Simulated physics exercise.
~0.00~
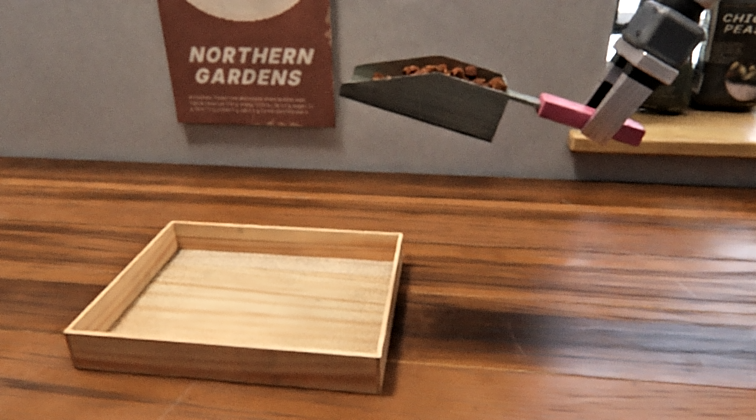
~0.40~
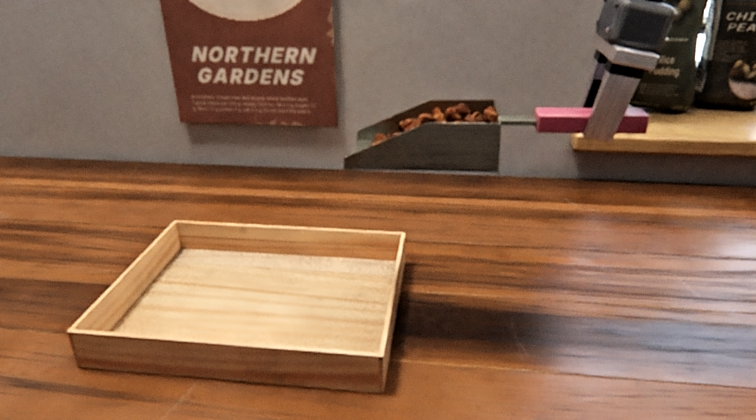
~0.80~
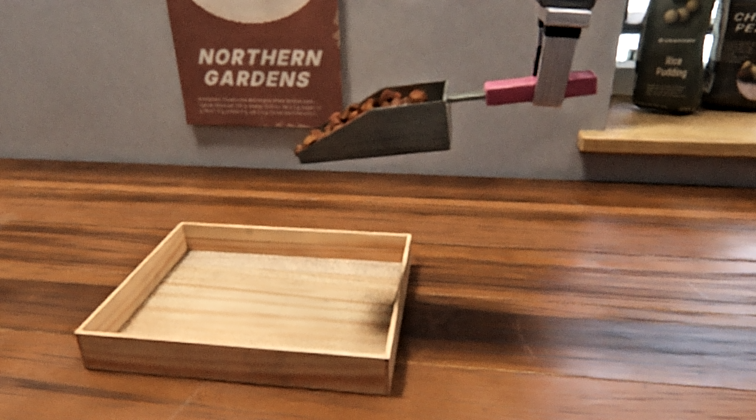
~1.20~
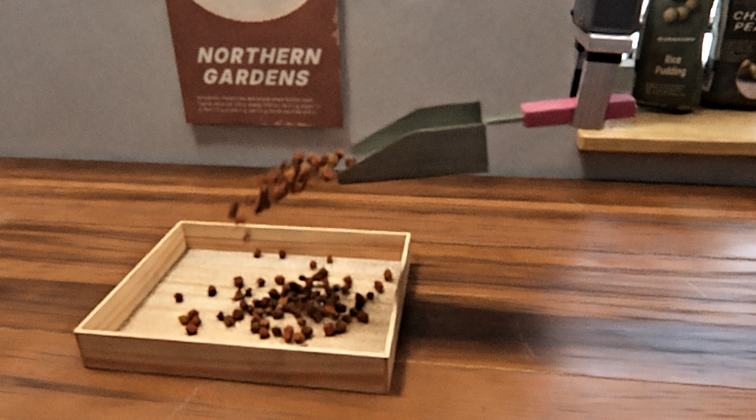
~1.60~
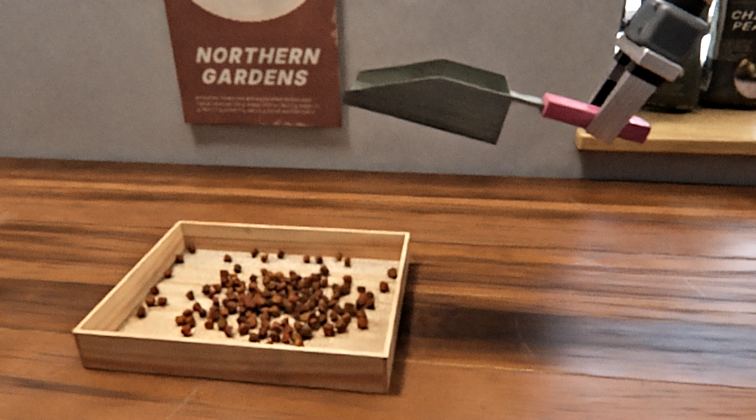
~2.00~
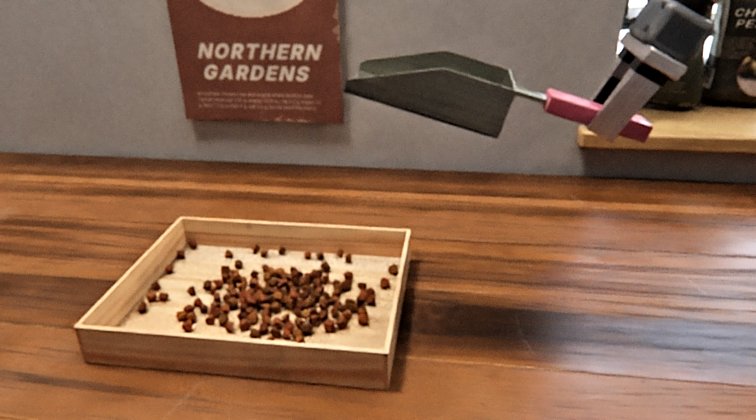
A metal scoop with a pink handle, held by a robot gripper and heaped with reddish-brown pellets, hangs to the right above an empty wooden tray on a wooden table. It dips slightly and levels out, then shifts left with its open front tipping down, and the pellets slide toward the lip. The scoop moves back to the right, still lowered, while pellets stream off its front and scatter across the tray. It then rises and tilts backward, looking empty. At the end it hangs nearly still, and the pellets lie spread in the tray.
